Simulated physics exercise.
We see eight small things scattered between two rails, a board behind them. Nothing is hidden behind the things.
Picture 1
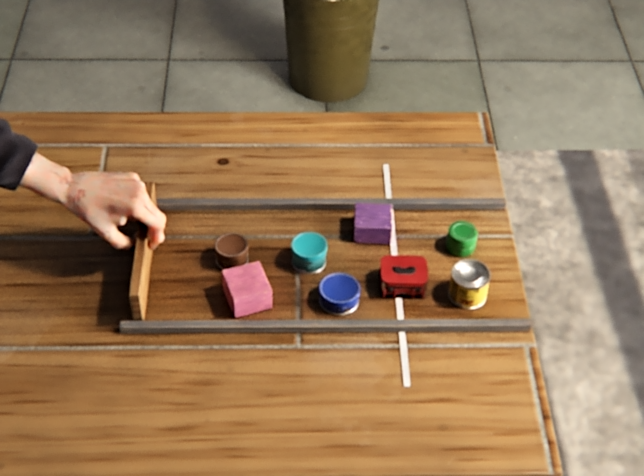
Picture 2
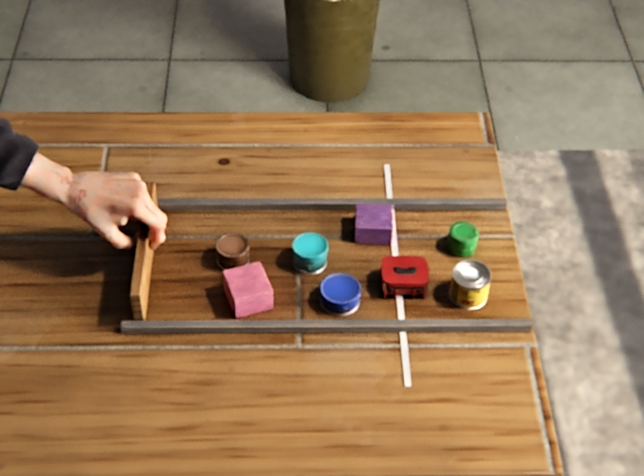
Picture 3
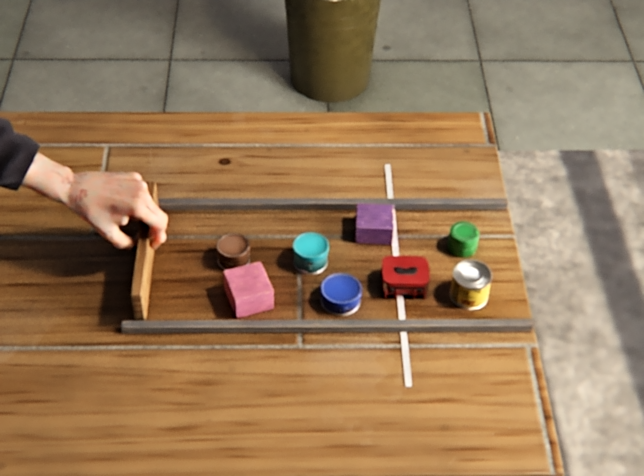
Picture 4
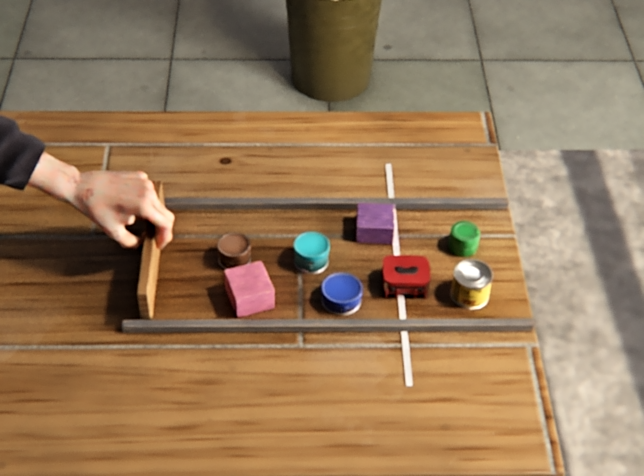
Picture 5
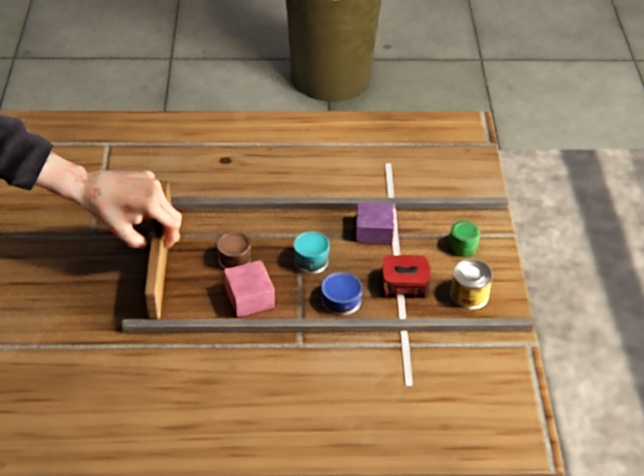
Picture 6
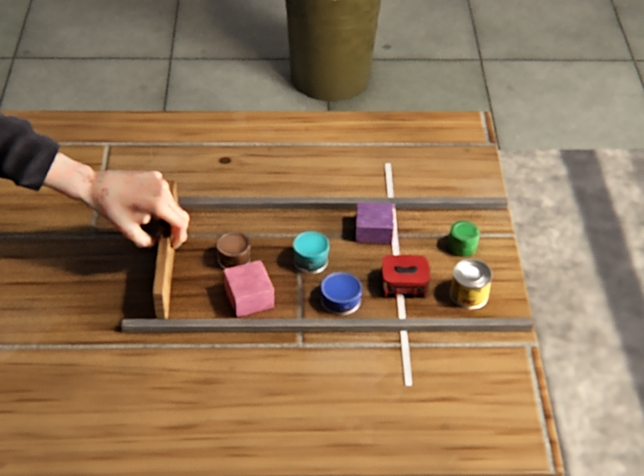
At first, a hand holds an upright wooden board at the left end of two rails, with eight small blocks, tins and other objects scattered between them. Then the hand slides the board a short way right, toward the brown tin and pink block, while the objects stay in place.
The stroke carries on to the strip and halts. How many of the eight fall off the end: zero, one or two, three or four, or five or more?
The number that fall off is zero.
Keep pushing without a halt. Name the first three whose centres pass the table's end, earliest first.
The order is the yellow tin, then the red case, then the blue tin.
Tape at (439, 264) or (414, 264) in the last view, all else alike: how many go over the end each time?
It would be 1 and 0.
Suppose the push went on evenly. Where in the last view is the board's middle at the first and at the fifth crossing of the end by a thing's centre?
About (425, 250), then (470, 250).
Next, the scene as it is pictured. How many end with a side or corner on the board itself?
The number is 3.
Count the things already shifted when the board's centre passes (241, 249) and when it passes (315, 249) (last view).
By then 2, and 5.
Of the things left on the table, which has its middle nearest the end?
The yellow tin ends nearest.
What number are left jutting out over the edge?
That would be 0.
Soon after, none off yet; green lid at rest near (464, 238); yellow tin at rest near (471, 284); red case at rest near (405, 277).
Then, none off yet; green lid at rest near (464, 238); yellow tin at rest near (471, 284); red case moved a little near (419, 274).
At rest, the number that fall off is zero.
